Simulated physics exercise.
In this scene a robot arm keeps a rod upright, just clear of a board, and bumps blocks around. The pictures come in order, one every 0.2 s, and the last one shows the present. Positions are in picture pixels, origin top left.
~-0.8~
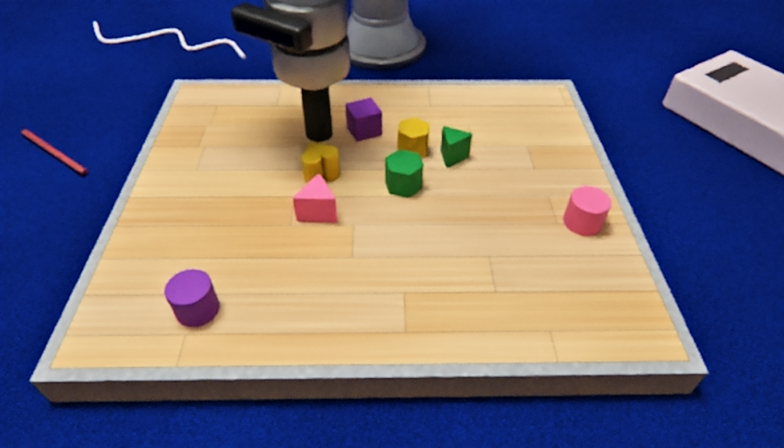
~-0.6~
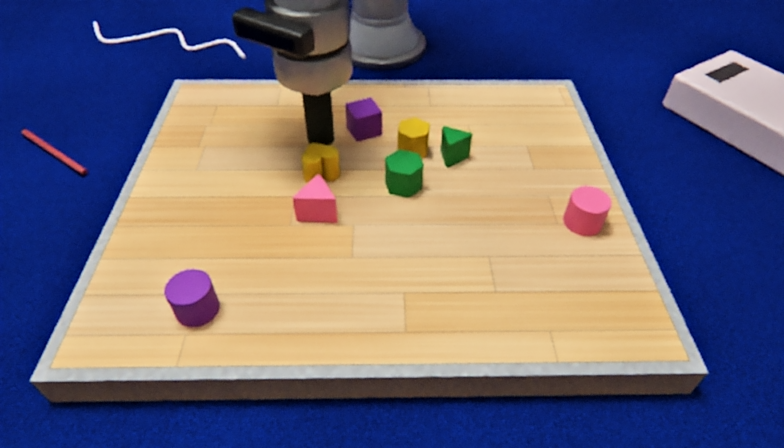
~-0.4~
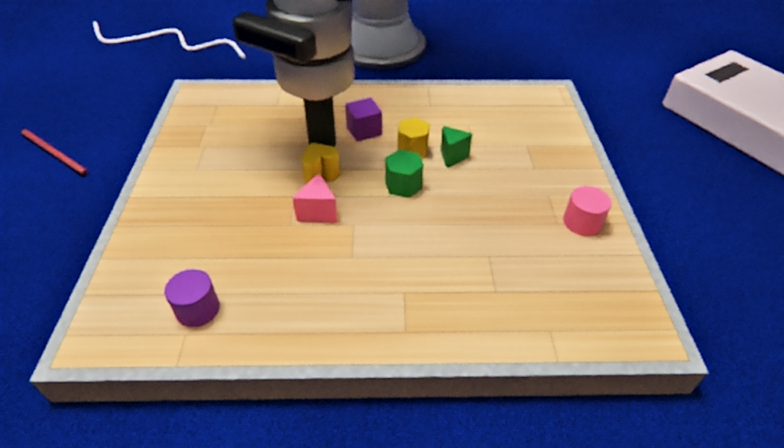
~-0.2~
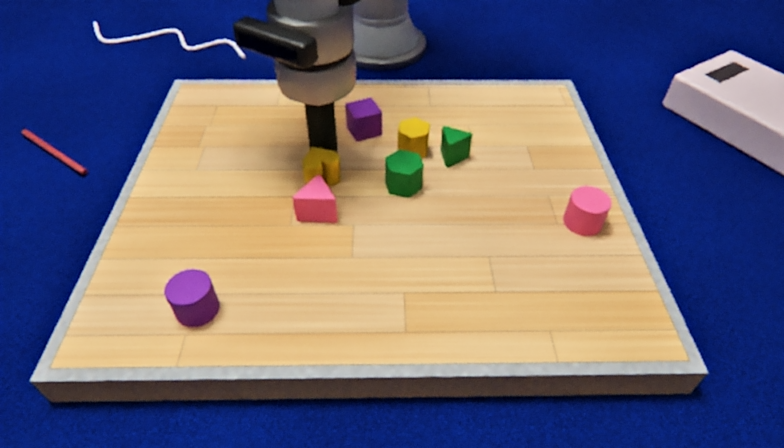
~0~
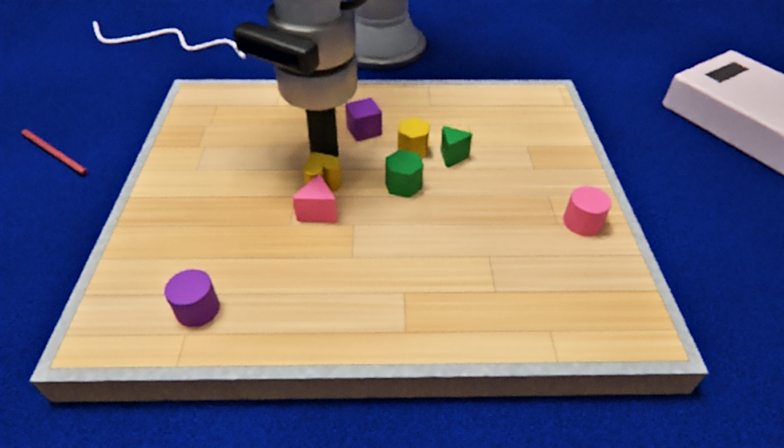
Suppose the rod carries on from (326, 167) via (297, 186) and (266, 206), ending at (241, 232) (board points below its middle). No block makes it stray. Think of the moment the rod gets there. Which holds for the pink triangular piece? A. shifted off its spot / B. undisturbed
A
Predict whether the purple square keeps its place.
Its place stays the same.
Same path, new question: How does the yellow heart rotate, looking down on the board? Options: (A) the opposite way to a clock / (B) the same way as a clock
My answer is option A.
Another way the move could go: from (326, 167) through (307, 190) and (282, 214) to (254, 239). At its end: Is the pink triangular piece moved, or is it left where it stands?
It is moved off its spot.
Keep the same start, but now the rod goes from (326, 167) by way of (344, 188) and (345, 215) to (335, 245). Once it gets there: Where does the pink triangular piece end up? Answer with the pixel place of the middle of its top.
Near (298, 214).
On the path given first. One third of the way, rod (294, 173); pink triangular piece (321, 199), turned 15° clockwise; yellow heart (304, 180), turned 60° anticlockwise.
Two thirds of the way, rod (262, 194); pink triangular piece (323, 201); yellow heart (299, 185), turned 80° anticlockwise.
At the end, rod (237, 220); pink triangular piece (323, 201); yellow heart (299, 185), turned 80° anticlockwise; purple square not moved.
